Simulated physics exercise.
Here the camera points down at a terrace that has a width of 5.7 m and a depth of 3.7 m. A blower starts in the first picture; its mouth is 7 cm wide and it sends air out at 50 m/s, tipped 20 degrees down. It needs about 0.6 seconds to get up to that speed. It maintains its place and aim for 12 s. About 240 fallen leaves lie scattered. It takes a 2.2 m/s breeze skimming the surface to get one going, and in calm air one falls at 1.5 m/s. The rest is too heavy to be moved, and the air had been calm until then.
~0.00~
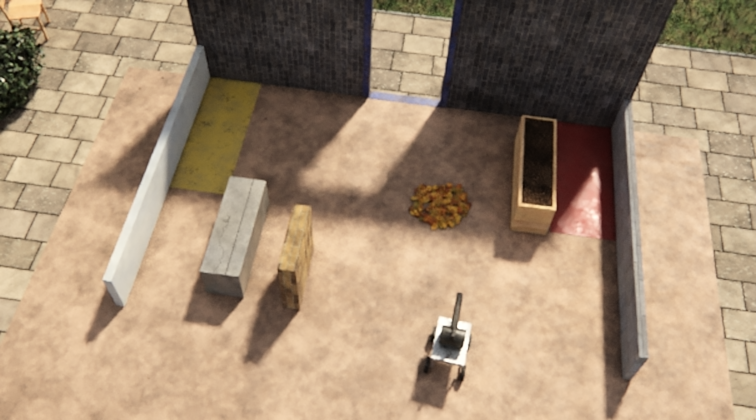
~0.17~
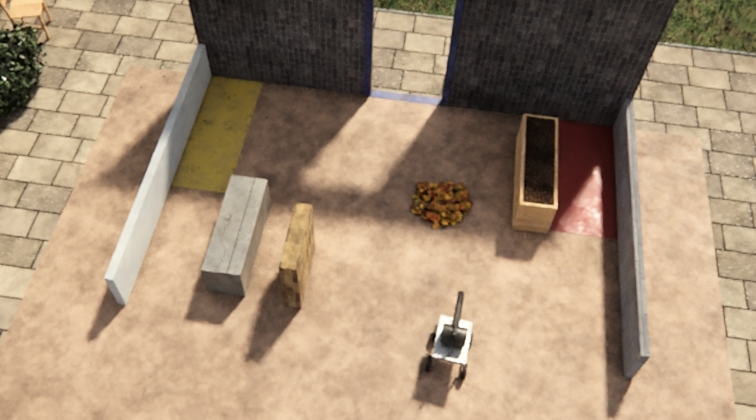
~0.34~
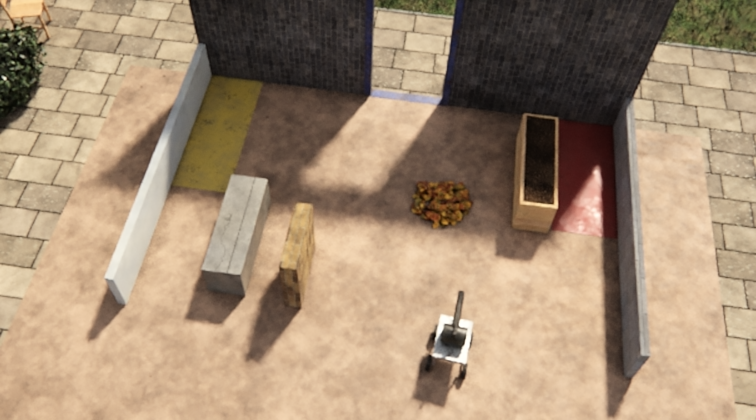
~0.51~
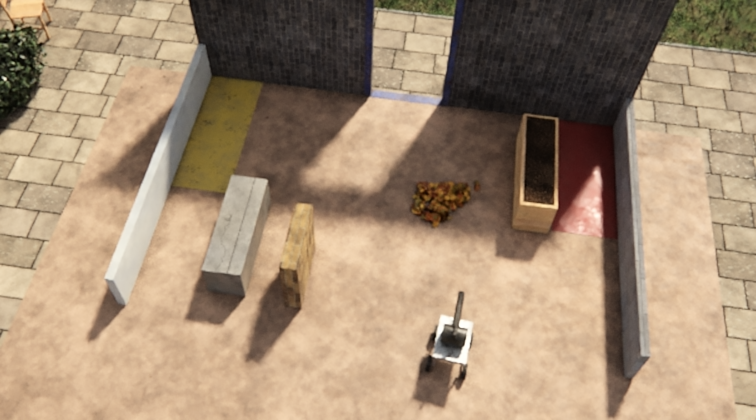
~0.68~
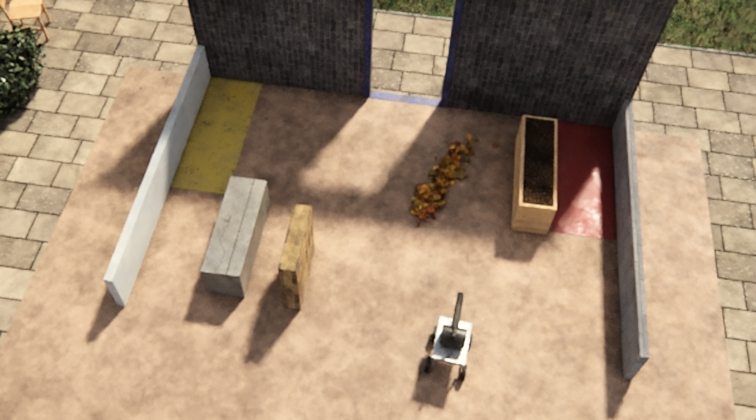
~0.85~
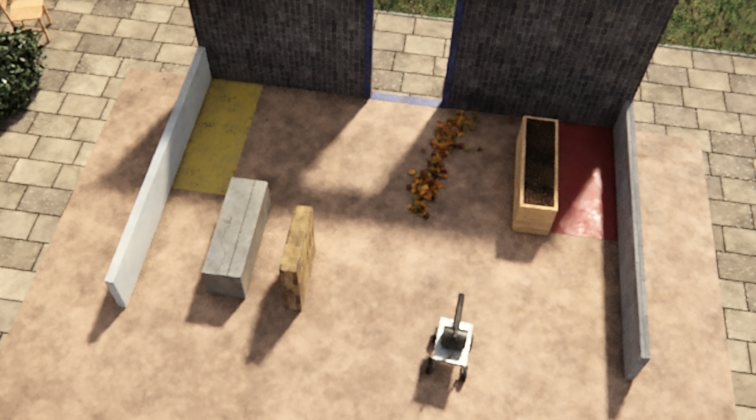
A round pile of orange-brown leaves lies still on a brownish terrace seen from high above, then loosens and stretches into a ragged diagonal streak, its upper end spreading toward the blue gateway in the dark back wall. Below it, a small white wheeled blower stays put, pointing up the view. A planter and red area sit right, with grey and tan blocks and a yellow bay left.
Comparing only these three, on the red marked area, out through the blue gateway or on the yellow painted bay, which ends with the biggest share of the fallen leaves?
The biggest share goes to the blue one.
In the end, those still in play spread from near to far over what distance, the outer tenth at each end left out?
About 1.2 m from near to far.
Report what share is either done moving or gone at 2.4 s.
I reckon around 15 per cent.
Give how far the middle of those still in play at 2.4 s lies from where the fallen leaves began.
Centre shift: Near 2.0 m.
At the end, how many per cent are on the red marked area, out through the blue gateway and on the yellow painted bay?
I'd estimate around 0 per cent at red, 80 per cent at blue and 0 per cent at yellow.
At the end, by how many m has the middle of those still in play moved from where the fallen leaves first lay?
Roughly 2.2 metres.
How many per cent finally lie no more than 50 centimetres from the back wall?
Estimate: Around 10 percent.
After 2.4 s, 87 % are on the move or not yet settled, 68 % are out through the blue gateway, 0 % on the yellow painted bay and 0 % on the red marked area; the middle of those still in play is near (394, 88).
After 3.8 s, 56 % are on the move or not yet settled, 76 % are out through the blue gateway, 0 % on the yellow painted bay and 0 % on the red marked area; the middle of those still in play is near (389, 85).
After 6.6 s, 38 % are on the move or not yet settled, 78 % are out through the blue gateway, 0 % on the yellow painted bay and 0 % on the red marked area; the middle of those still in play is near (385, 82).
After 12.0 s, at the end, 81 % are out through the blue gateway, 0 % on the yellow painted bay and 0 % on the red marked area; the middle of those still in play is near (375, 88).
